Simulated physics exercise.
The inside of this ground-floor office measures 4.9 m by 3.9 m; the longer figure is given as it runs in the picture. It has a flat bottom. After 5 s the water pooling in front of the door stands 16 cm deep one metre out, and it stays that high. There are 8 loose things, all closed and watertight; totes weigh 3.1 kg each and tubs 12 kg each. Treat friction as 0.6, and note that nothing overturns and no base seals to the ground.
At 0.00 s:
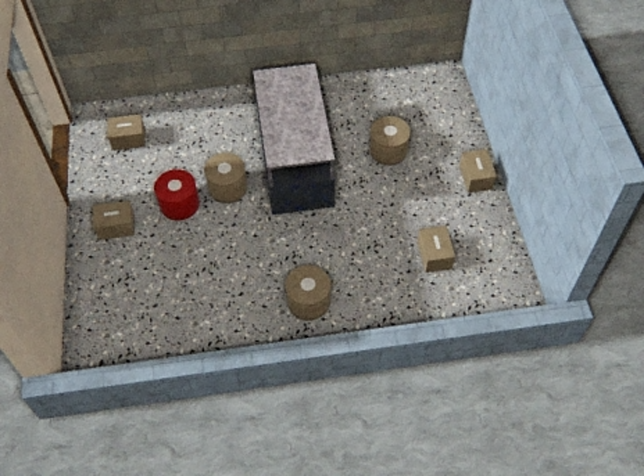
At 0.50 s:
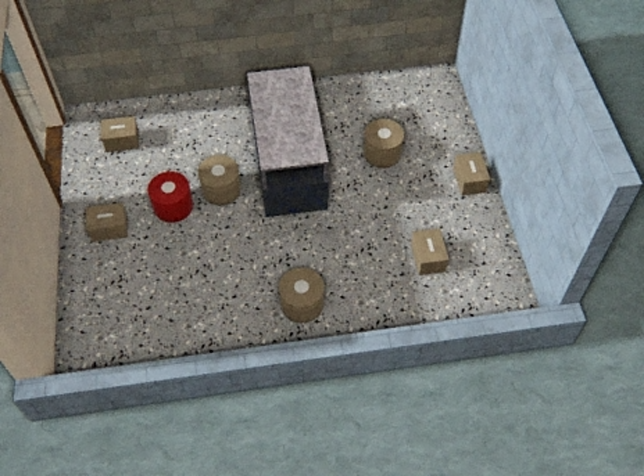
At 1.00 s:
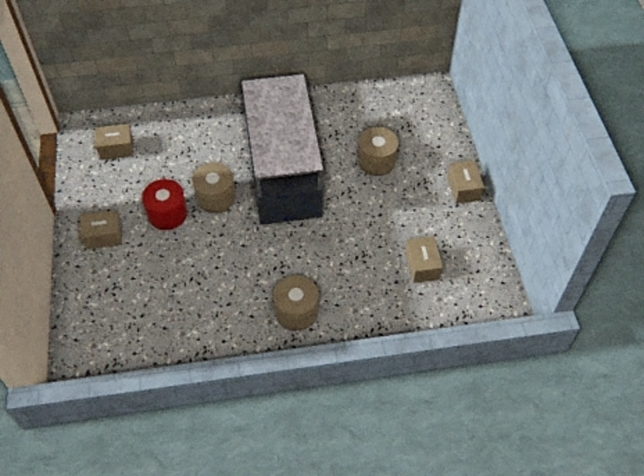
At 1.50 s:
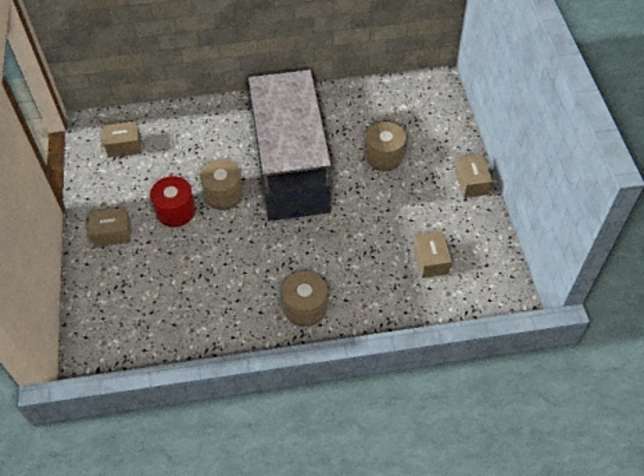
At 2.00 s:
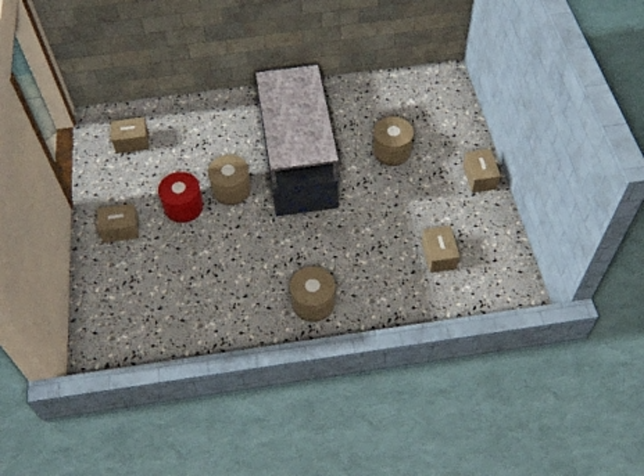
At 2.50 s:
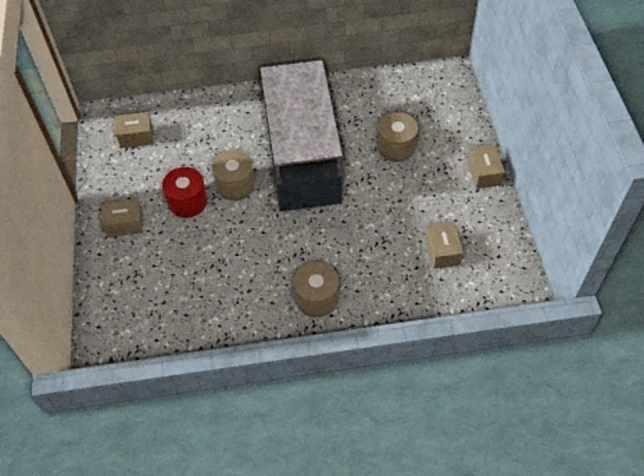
The video shows a walled office with a speckled floor, holding a red tub, tan tubs and boxes around a dark block with a pale top; the view shifts slightly while the objects stay still and the ground outside turns blue-green.
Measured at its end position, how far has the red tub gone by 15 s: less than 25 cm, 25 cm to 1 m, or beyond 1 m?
Prediction: It relocates a short stretch.
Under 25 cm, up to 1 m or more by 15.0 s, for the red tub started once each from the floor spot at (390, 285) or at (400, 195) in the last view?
The first time it hardly drifts, the second time it hardly drifts.
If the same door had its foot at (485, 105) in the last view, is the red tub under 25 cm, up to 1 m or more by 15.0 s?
In that case the red tub remains where it is.
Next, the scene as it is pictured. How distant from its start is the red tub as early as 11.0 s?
About 10 cm out of place.
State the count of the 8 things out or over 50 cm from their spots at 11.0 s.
Result: 3.
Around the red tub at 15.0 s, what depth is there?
5 cm or so.
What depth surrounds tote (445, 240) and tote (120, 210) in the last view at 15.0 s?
Roughly 7 and 5 cm.
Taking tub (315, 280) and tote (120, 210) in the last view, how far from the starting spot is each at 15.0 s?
In turn: 0 cm, 50 cm.
After 3.5 s the red tub is near (183, 183), 0.0 m from its start, aground; 0 afloat.
After 6.8 s the red tub is near (183, 183), 0.0 m from its start, aground; 1 afloat.
After 11.0 s the red tub is near (183, 191), 0.1 m from its start, aground; 1 afloat.
After 15.0 s the red tub is near (169, 221), 0.5 m from its start, aground; 4 afloat.
